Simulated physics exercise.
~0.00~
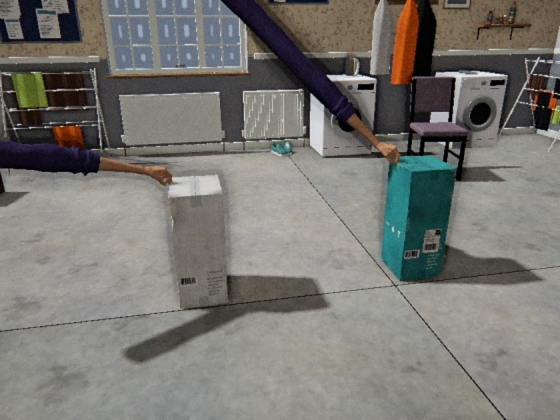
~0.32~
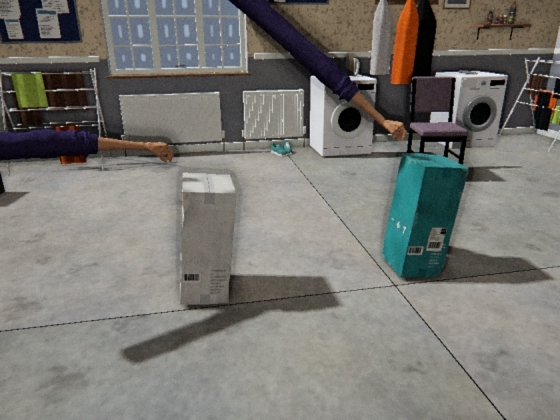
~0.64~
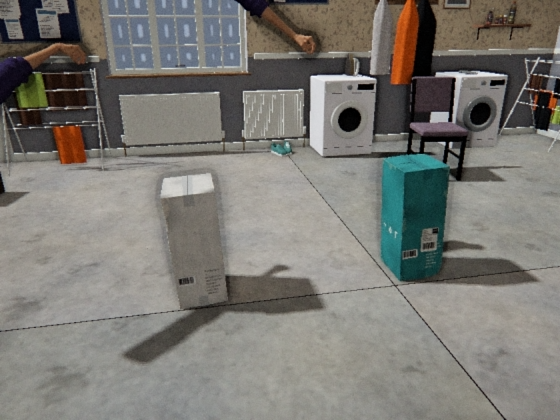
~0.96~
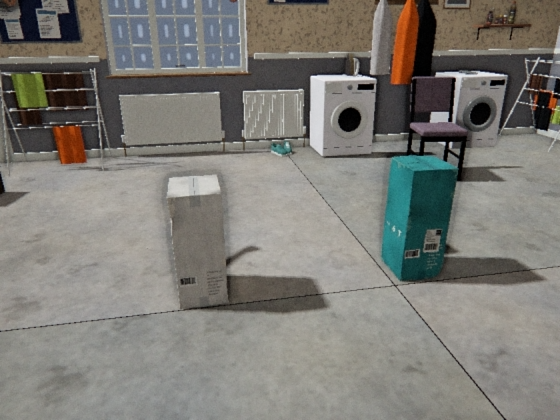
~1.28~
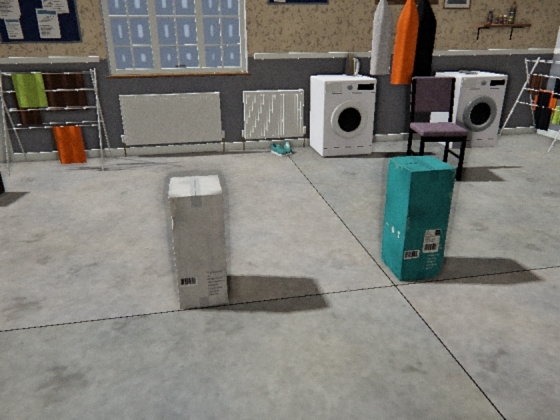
In a laundry room, two hands tip a white parcel and a turquoise parcel, then withdraw as both rock and settle upright.
